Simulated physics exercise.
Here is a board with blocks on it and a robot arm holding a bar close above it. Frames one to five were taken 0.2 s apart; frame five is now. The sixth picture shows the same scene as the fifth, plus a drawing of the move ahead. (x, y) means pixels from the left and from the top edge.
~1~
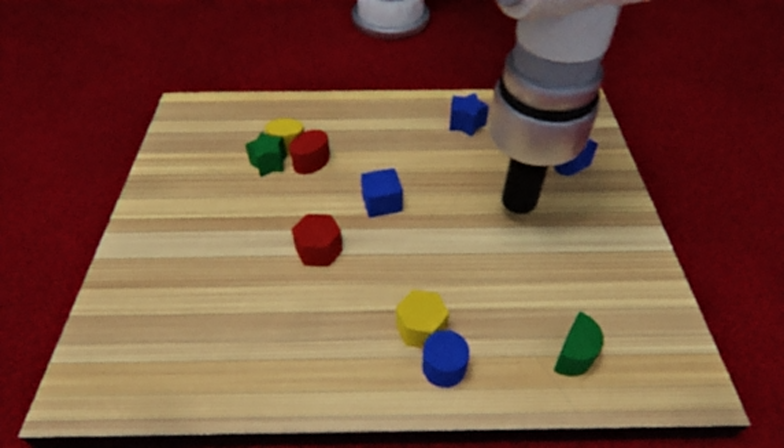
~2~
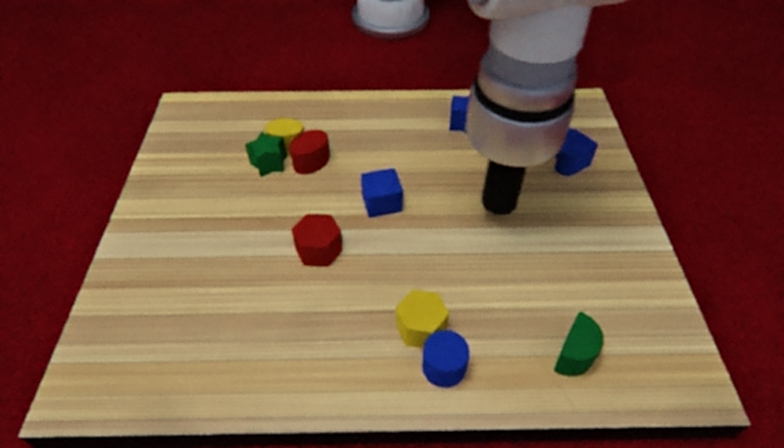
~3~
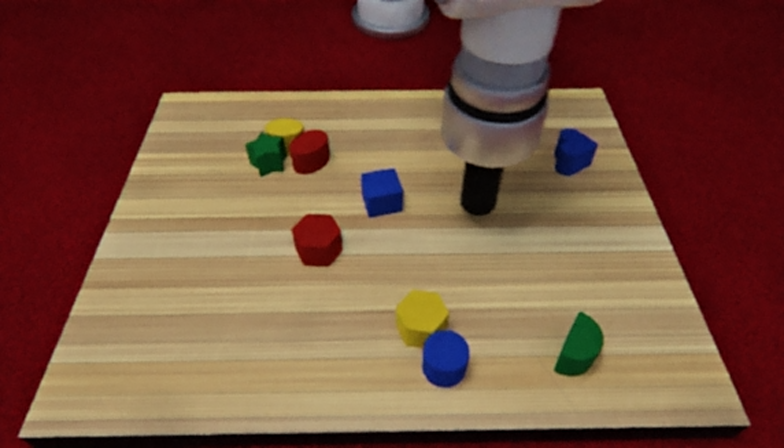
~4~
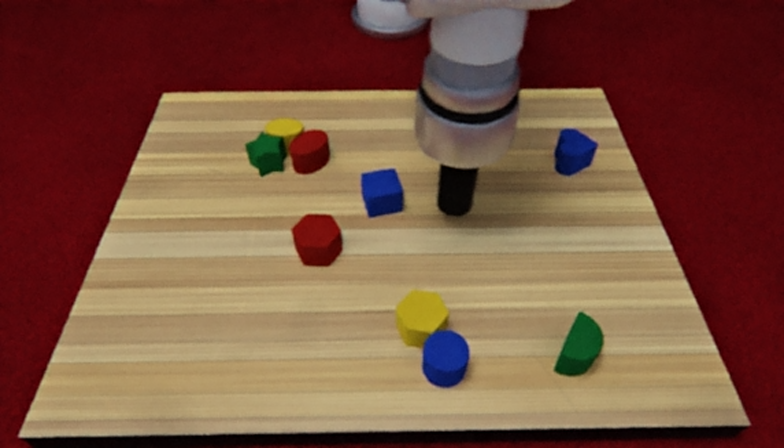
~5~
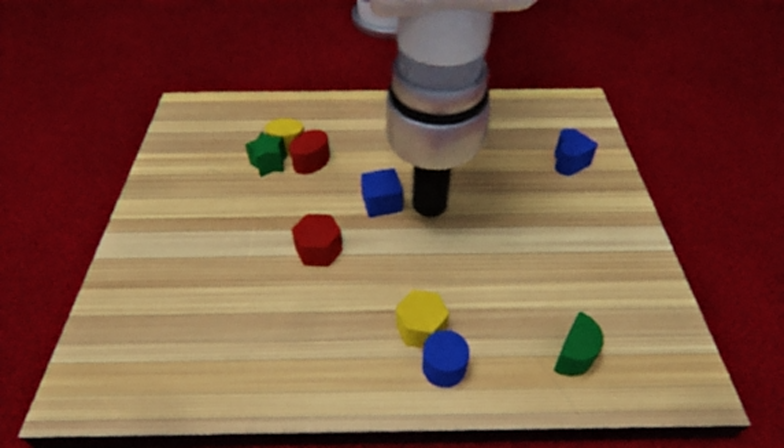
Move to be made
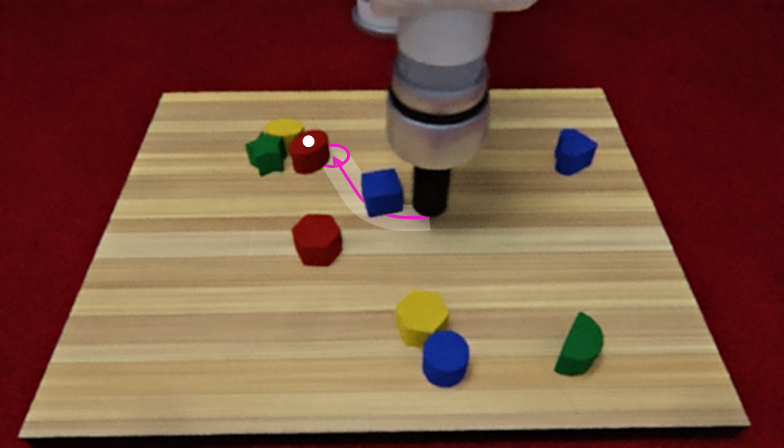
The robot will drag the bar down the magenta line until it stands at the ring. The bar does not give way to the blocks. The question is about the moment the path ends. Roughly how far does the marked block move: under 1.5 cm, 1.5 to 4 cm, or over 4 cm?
It will fall in the top band, over 4 cm.
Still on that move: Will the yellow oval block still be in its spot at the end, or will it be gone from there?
By then it is displaced.
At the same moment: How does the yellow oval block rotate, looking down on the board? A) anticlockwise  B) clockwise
A
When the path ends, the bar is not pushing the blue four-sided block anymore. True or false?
The claim does not hold.
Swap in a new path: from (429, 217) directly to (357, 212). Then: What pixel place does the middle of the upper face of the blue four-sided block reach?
Somewhere near (343, 169).
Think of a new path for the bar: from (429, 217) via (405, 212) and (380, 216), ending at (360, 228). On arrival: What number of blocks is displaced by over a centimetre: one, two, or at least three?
The answer will be one.
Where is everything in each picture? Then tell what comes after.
In the first picture, tip of the bar at (519, 202), middles of tops, green star-shaped block at (265, 144), yellow oval block at (284, 126), red oval block at (309, 141), blue four-sided block at (382, 182).
In the second picture, bar at (499, 202), nothing pushed.
In the third picture, bar at (478, 203), nothing pushed.
In the fourth picture, bar at (455, 204), nothing pushed.
In the fifth picture, bar at (430, 205), green star-shaped block at (265, 144), yellow oval block at (284, 126), red oval block at (309, 141), blue four-sided block at (382, 182).
The line goes from (429, 217) over (380, 212) and (352, 184) to (333, 156); the dot is on the red oval block.
On the path given first. One third of the way, bar at (379, 199); blue four-sided block at (353, 171), turned 35° clockwise.
Two thirds of the way, bar at (350, 171); yellow oval block at (279, 123), turned 15° anticlockwise; red oval block at (301, 136); blue four-sided block at (324, 150), turned 50° clockwise.
At the end, bar at (332, 143); green star-shaped block at (260, 140), turned 45° anticlockwise; yellow oval block at (252, 110), turned 55° anticlockwise; red oval block at (279, 114); blue four-sided block at (304, 124), turned 40° clockwise.
